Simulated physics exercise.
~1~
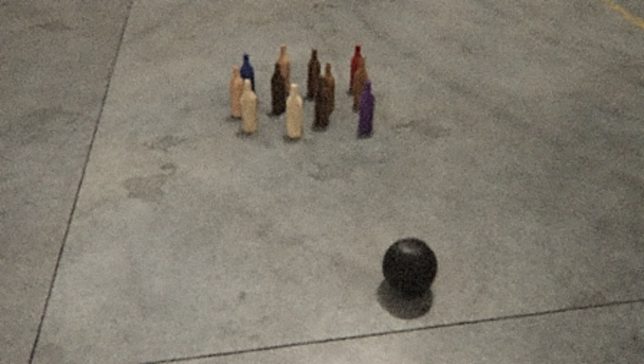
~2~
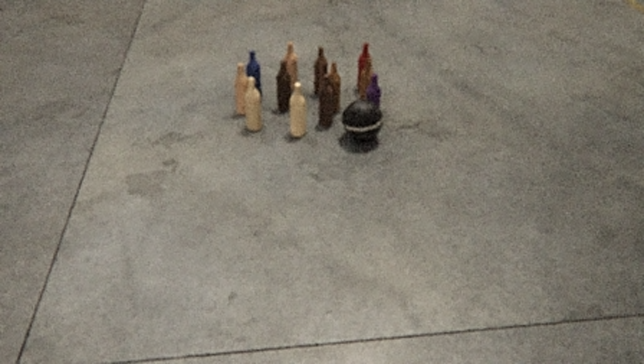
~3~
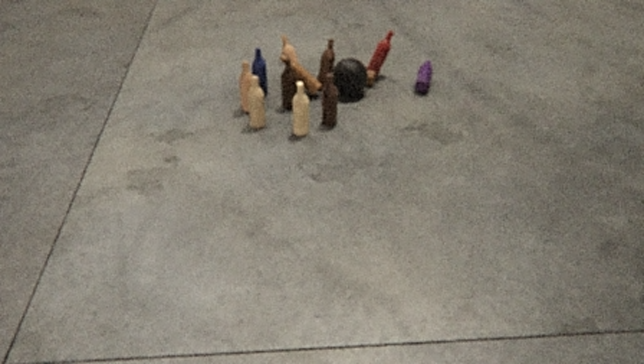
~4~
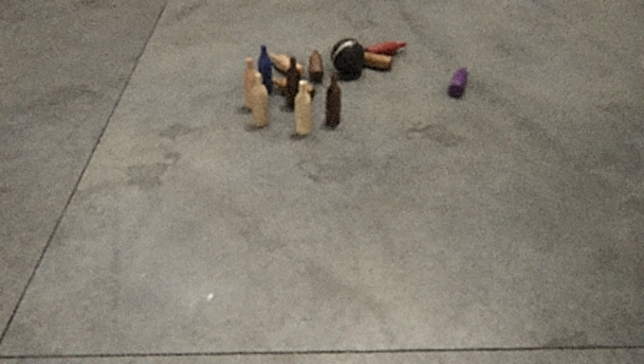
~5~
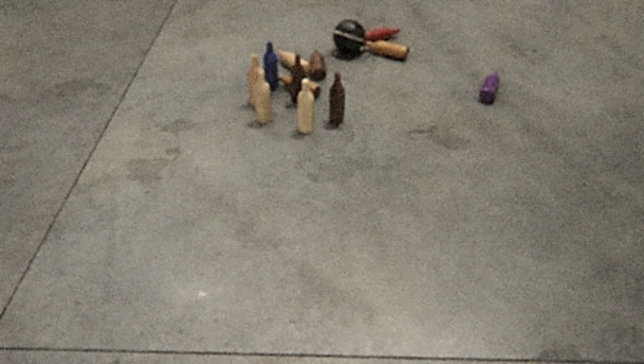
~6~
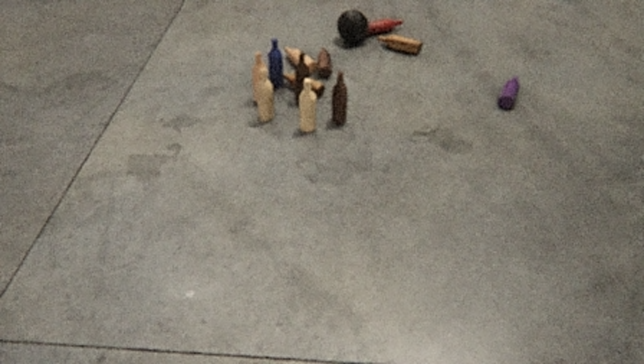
A black ball rolls into bottle-shaped skittles, topples several including purple and red, and rolls beyond.
